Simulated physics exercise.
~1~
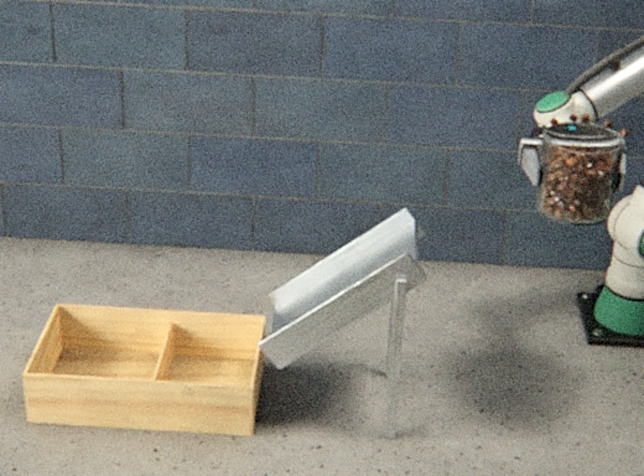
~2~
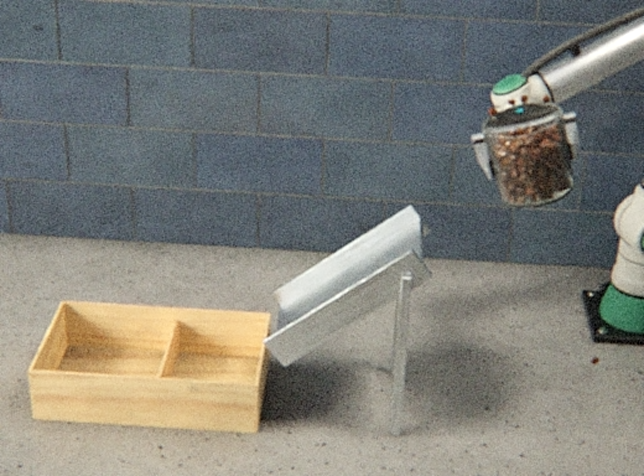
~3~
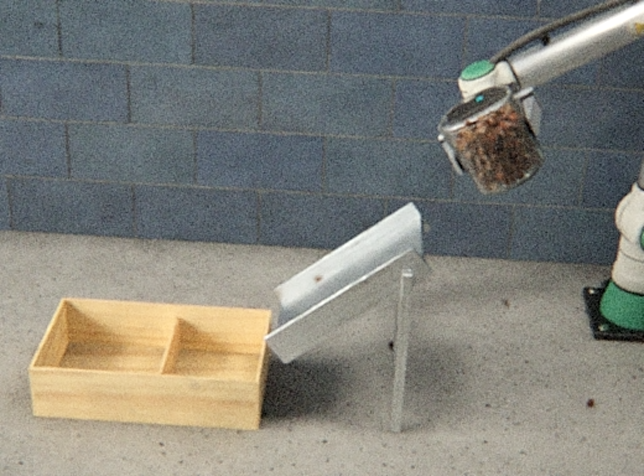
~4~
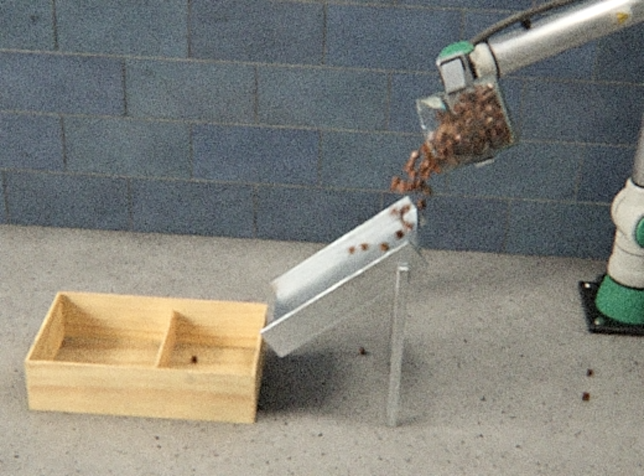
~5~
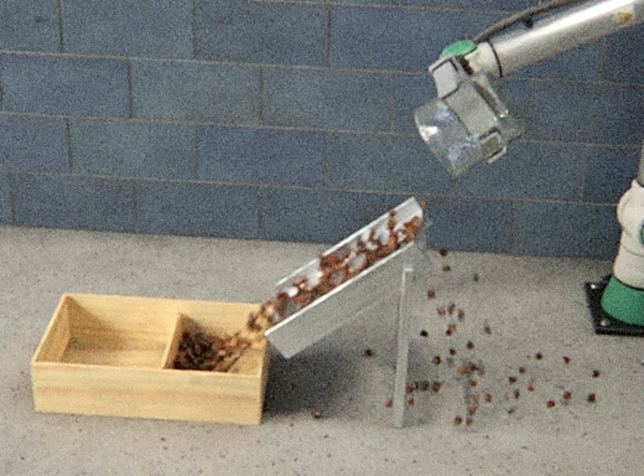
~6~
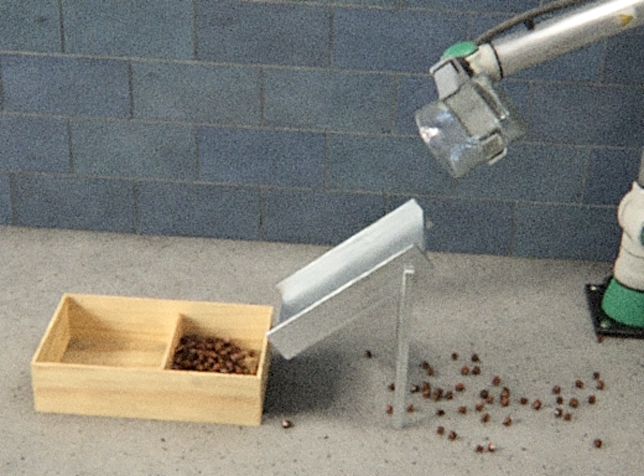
A robot arm carried a clear tumbler of brown pellets left and tipped it over a sloping metal chute, sending most of them sliding into the right-hand part of a wooden box, while many others spilled and came to rest on the floor.
